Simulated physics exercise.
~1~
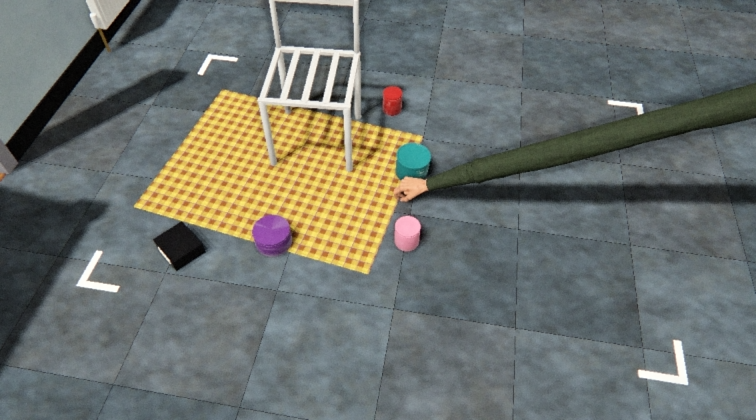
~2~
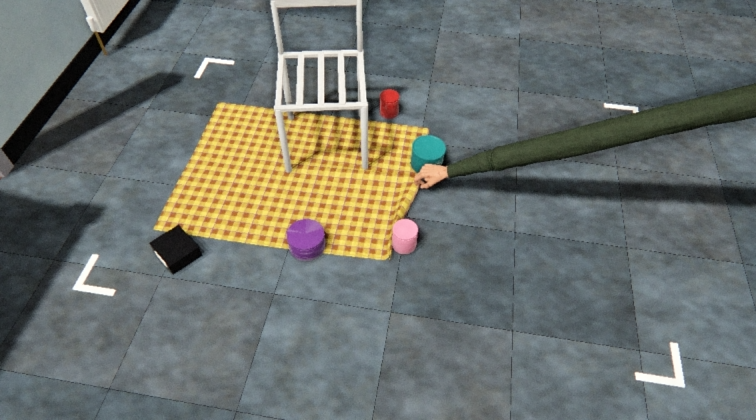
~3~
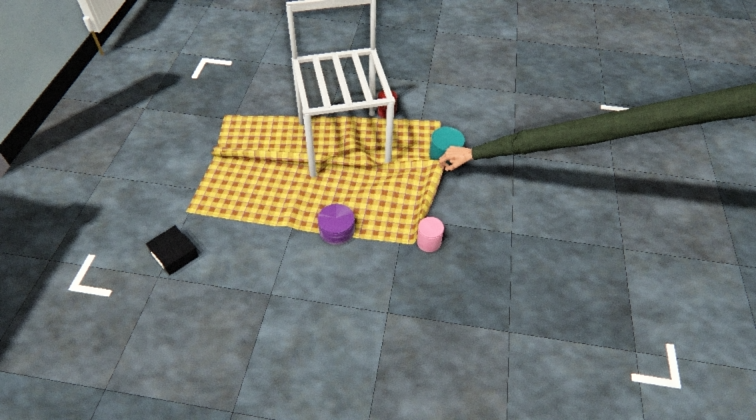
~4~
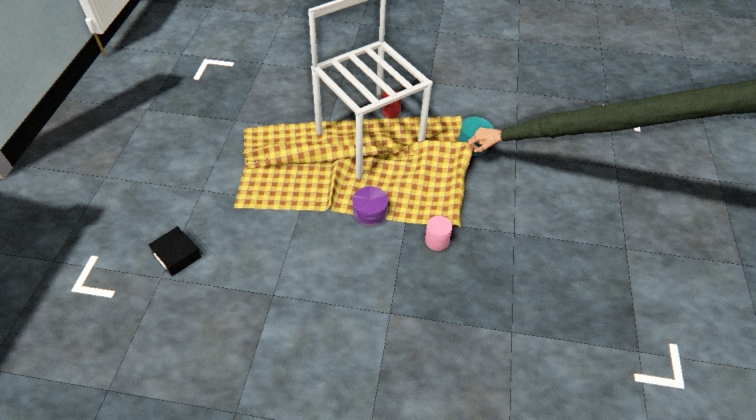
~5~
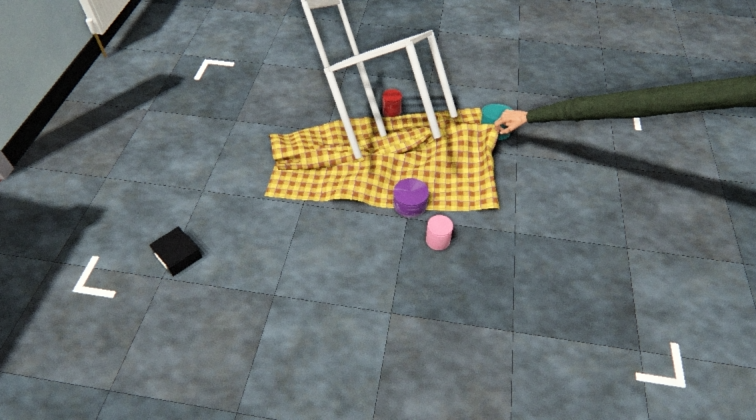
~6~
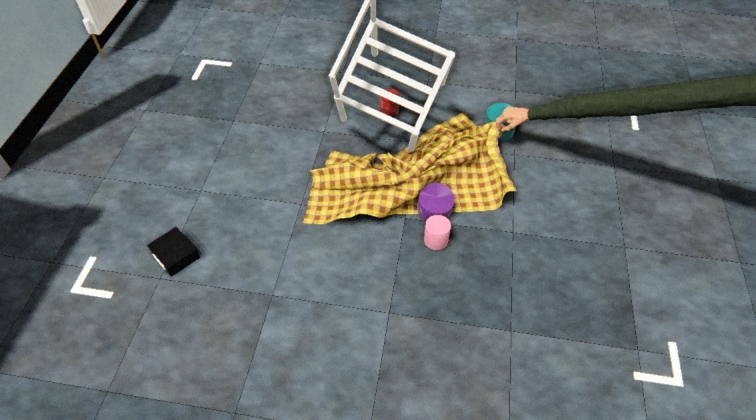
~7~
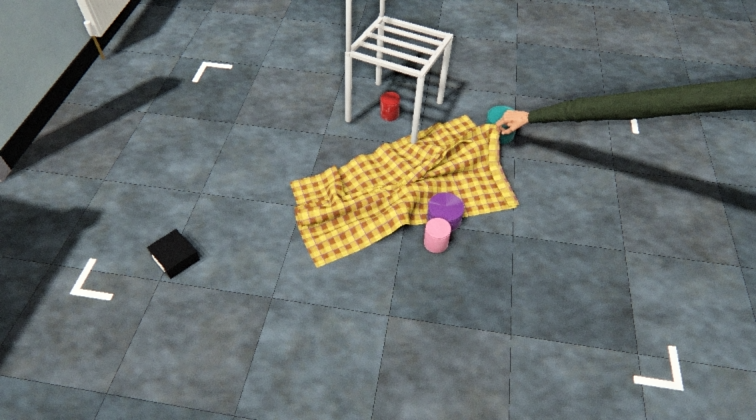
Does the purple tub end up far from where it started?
Yes, the purple tub rides along with the rug and ends far to the right of its starting place, just behind the pink tub.
